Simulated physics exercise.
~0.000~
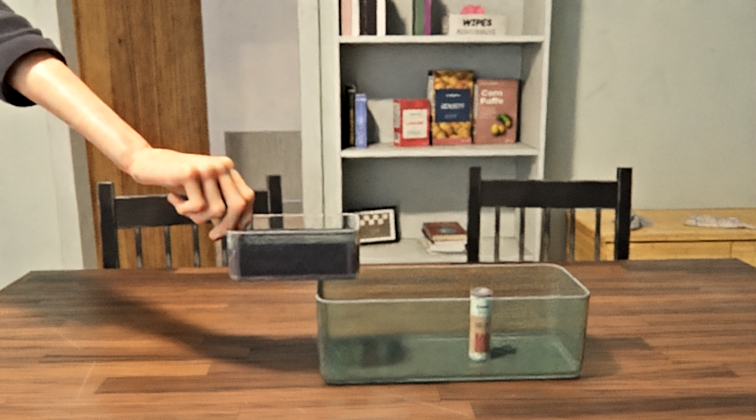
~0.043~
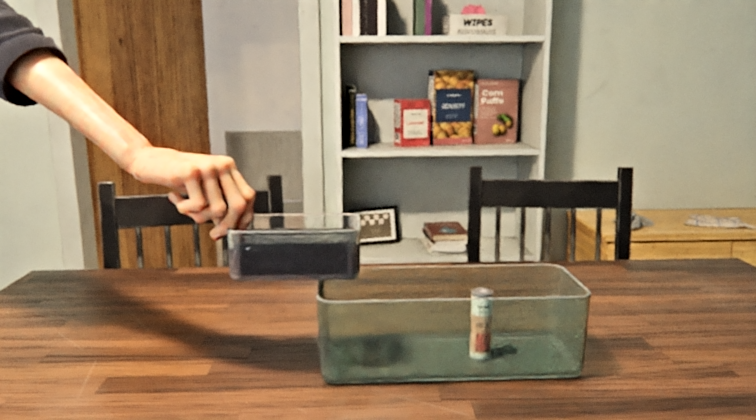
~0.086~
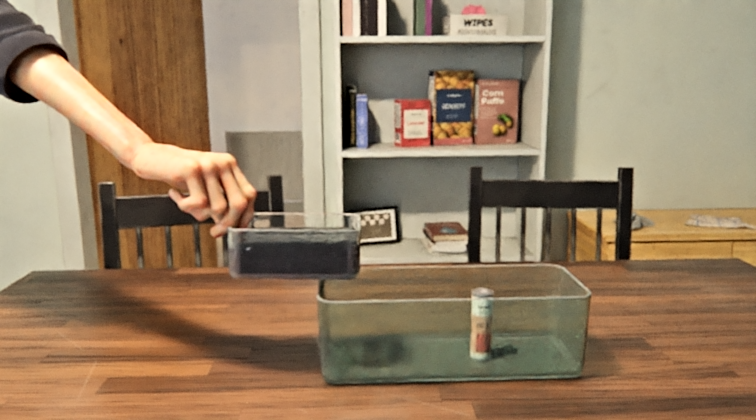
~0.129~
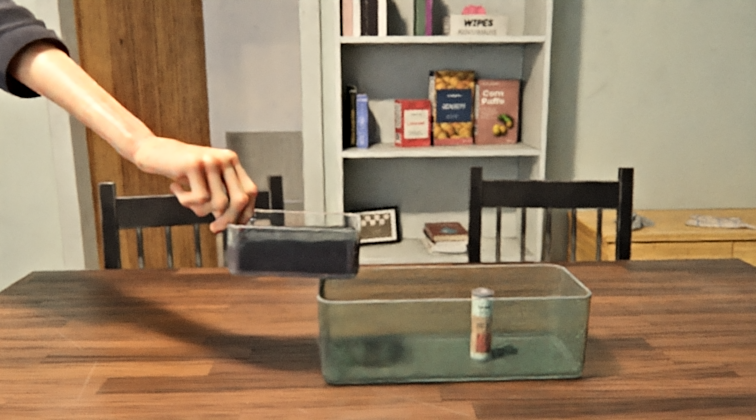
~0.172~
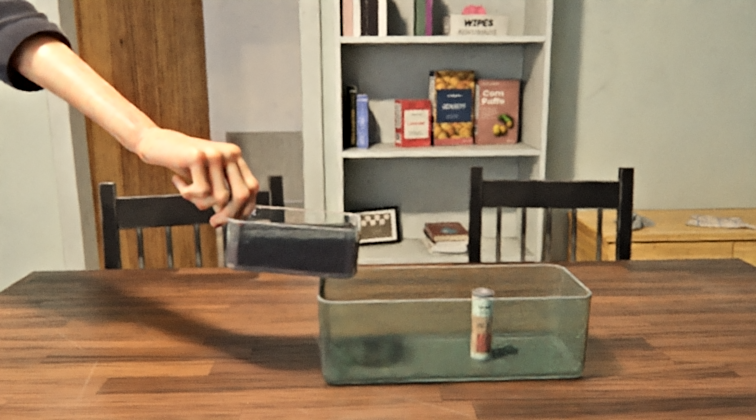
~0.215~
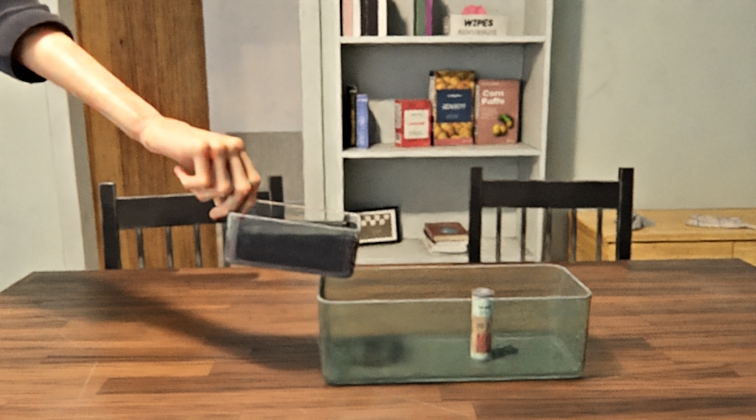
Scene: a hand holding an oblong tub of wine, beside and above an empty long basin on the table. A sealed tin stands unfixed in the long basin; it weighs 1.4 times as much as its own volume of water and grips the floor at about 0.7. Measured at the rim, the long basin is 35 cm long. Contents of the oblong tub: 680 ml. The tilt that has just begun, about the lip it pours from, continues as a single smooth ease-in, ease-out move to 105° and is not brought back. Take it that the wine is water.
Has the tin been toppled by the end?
No: I'd say it will ride it out.
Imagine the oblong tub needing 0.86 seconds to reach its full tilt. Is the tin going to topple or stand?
In that case the tin stays vertical.
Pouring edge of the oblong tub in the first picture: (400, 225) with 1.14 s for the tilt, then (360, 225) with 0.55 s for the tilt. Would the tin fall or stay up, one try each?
Trial 1 - tin stays standing; trial 2 - tin tips.
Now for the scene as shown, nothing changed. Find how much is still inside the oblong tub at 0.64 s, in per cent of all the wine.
I'd estimate some 50 % remains.
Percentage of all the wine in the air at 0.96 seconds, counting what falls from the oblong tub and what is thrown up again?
About 8 % of the total.
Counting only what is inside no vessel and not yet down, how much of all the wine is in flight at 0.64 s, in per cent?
About 38 per cent.
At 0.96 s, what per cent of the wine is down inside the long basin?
Value: Approx. 80 %.
By 0.64 s the tilt is 63° and 51 per cent is still to pour; the tin stands where it began.
By 0.96 s the tilt is 98° and 9 per cent is still to pour; the tin stands where it began.
By 1.28 s the tilt is 105° and 0 per cent is still to pour; the tin stands where it began.
By 1.64 s the tilt is 105° and 0 per cent is still to pour; the tin stands where it began.
At rest the tin stands where it began.
